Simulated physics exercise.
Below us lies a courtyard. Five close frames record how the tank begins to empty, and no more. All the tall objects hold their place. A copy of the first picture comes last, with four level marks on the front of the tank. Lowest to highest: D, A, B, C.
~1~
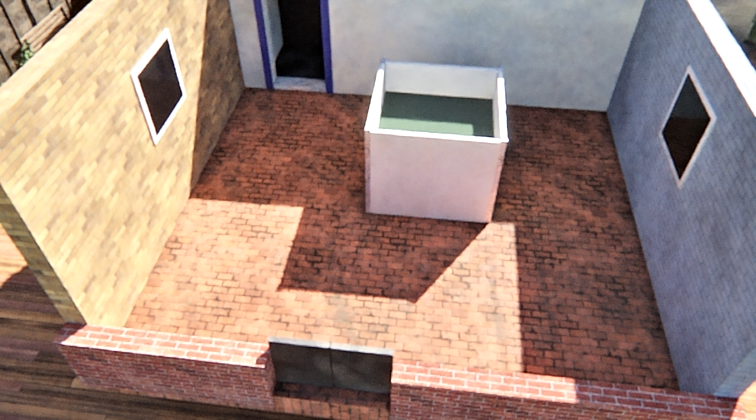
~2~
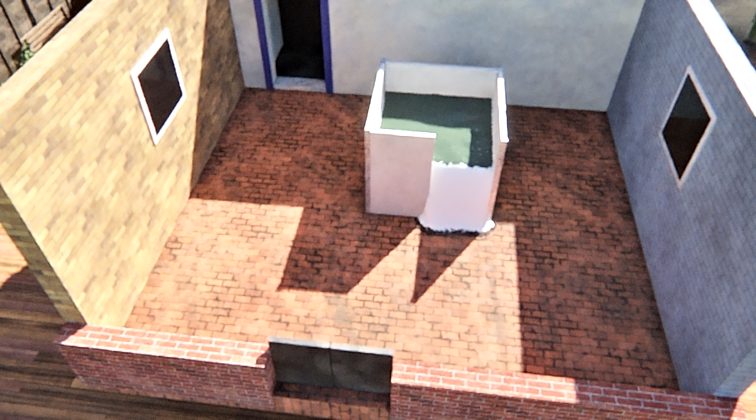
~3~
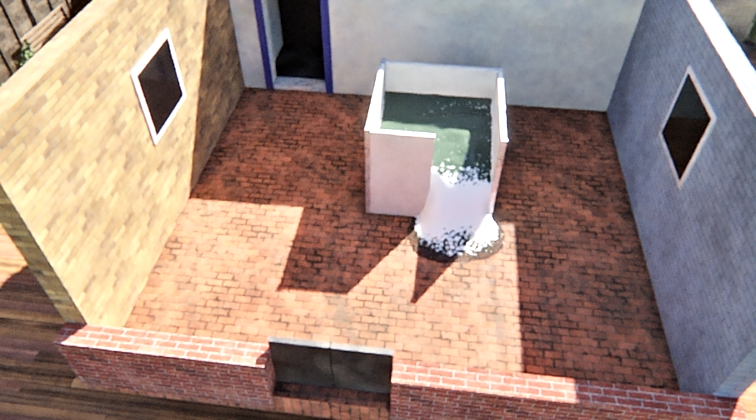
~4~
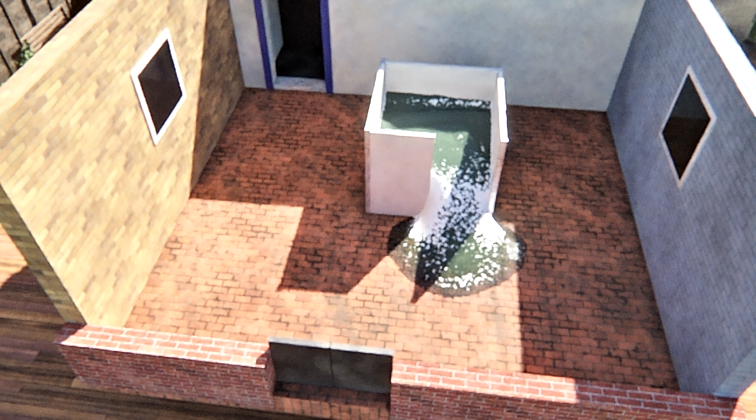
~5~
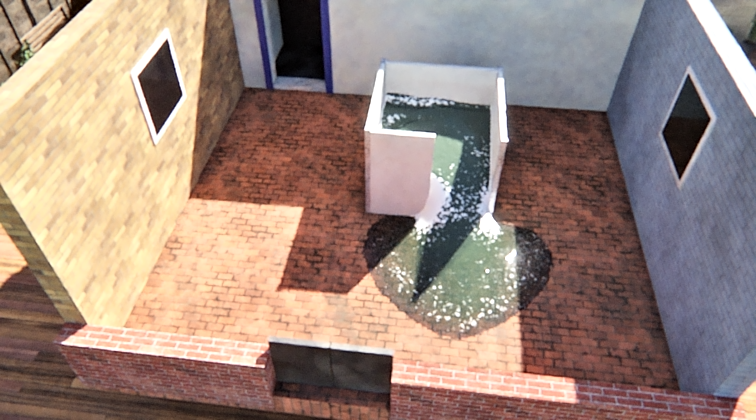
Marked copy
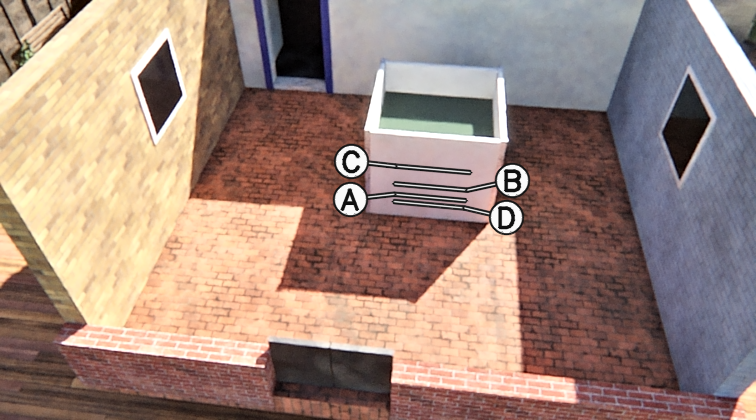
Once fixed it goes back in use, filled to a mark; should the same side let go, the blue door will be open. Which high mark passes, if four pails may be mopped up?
Level C just does it.
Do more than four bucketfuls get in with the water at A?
No.
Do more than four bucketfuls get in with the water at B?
No, that is safe.
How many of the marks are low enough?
All four.
In white, A at (429, 197); B at (430, 186); C at (432, 169); D at (429, 204); from the bottom up D, A, B, C.
If A is chosen, nothing gets over.
If B is chosen, nothing gets over.
If C is chosen, a splash gets over, under a bucket.
If D is chosen, nothing gets over.
